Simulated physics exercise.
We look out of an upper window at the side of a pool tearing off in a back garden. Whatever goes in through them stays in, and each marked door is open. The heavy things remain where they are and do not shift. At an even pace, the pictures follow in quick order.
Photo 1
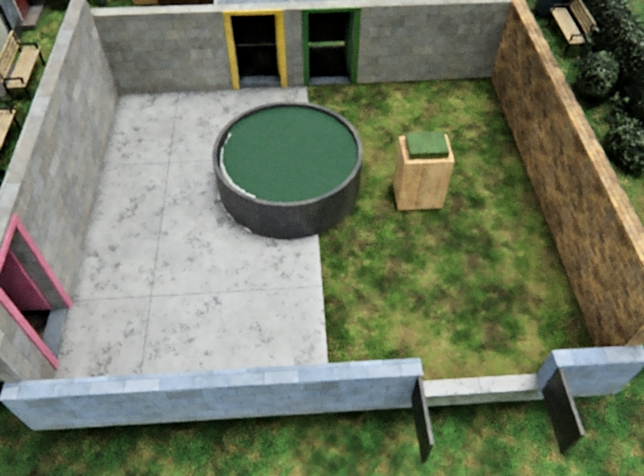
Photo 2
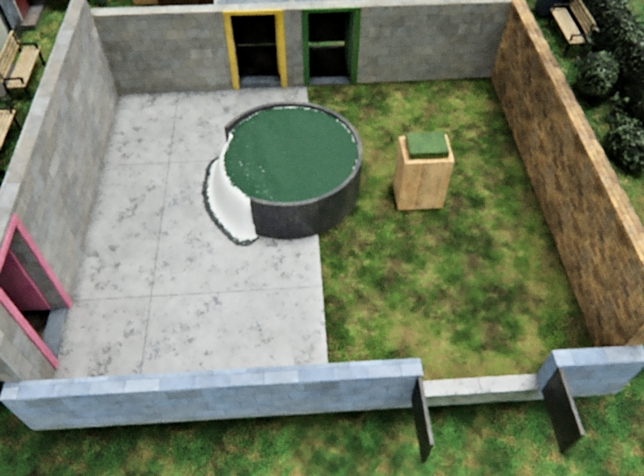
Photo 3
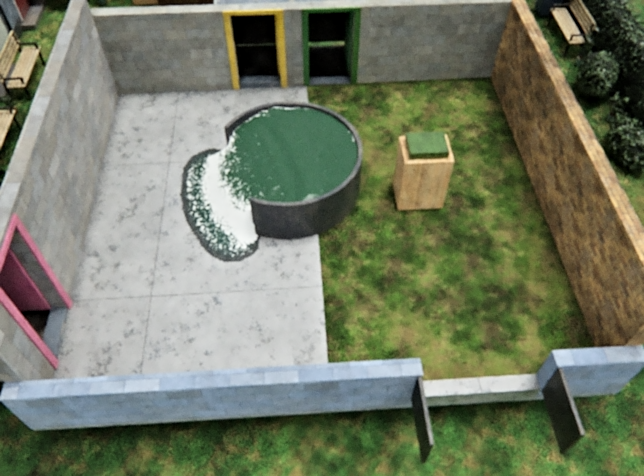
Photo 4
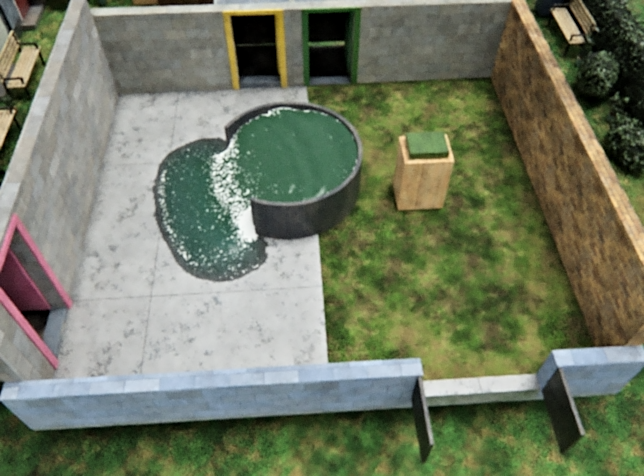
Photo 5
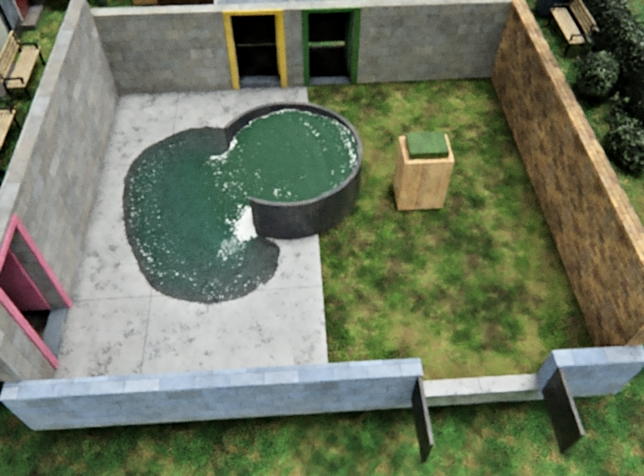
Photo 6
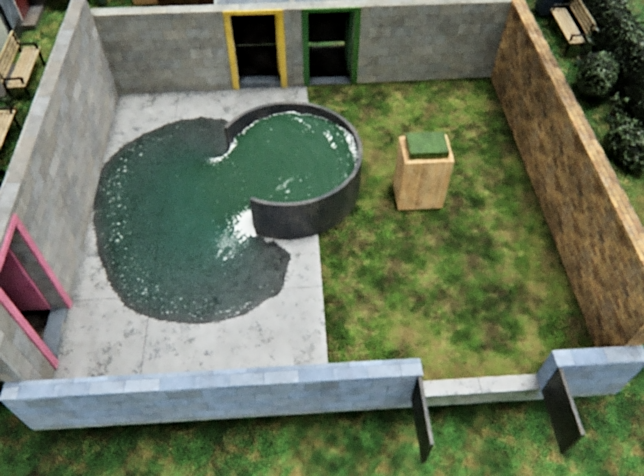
The clip shows a round pool of green water in a walled garden, its left side tearing open as water pours out and spreads steadily across the pale paving in a widening, foam-flecked green sheet.
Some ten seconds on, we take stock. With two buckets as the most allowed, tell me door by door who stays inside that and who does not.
The green door breaks the limit. The yellow door respects the limit. The pink door breaks the limit.
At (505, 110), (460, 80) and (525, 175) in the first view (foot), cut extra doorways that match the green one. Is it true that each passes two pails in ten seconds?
Door by door, it goes misses the line, misses the line, misses the line.
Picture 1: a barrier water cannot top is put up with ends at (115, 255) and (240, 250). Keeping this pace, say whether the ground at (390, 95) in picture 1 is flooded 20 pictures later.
There: Dry.
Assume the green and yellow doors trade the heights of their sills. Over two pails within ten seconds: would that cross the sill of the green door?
In that case the green one comes in under the cap, I reckon.
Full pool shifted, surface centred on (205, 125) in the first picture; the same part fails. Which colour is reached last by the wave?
One in green.
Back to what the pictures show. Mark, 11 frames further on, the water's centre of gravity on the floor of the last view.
Centre: Close to (190, 217).
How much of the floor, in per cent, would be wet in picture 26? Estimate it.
My estimate is near 45 per cent.
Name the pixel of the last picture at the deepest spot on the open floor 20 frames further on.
Point to roughly (48, 404).
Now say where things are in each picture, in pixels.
In the first frame, the round pool at (288, 153) is whole and still.
In the second frame, water pours out at (223, 190) and has run to (254, 238).
In the third frame, the front is at (239, 256), out from the gap at (223, 191).
In the fourth frame, the front is at (200, 142), out from the gap at (223, 193).
In the fifth frame, the front is at (197, 298), out from the gap at (223, 193).
In the sixth frame, water pours out at (223, 193) and has run to (153, 313).
A moment on, water covers 35 % of the floor; the green door not reached, the yellow door not reached, the pink door under two buckets in.
Next, water covers 30 % of the floor; the green door not reached, the yellow door not reached, the pink door over two buckets in.
Then, water covers 45 % of the floor; the green door not reached, the yellow door wet at the sill, nothing in, the pink door far over two buckets in.
Later, water covers 80 % of the floor; the green door under two buckets in, the yellow door wet at the sill, nothing in, the pink door far over two buckets in.
In the end, water covers 100 % of the floor; the green door over two buckets in, the yellow door wet at the sill, nothing in, the pink door far over two buckets in.
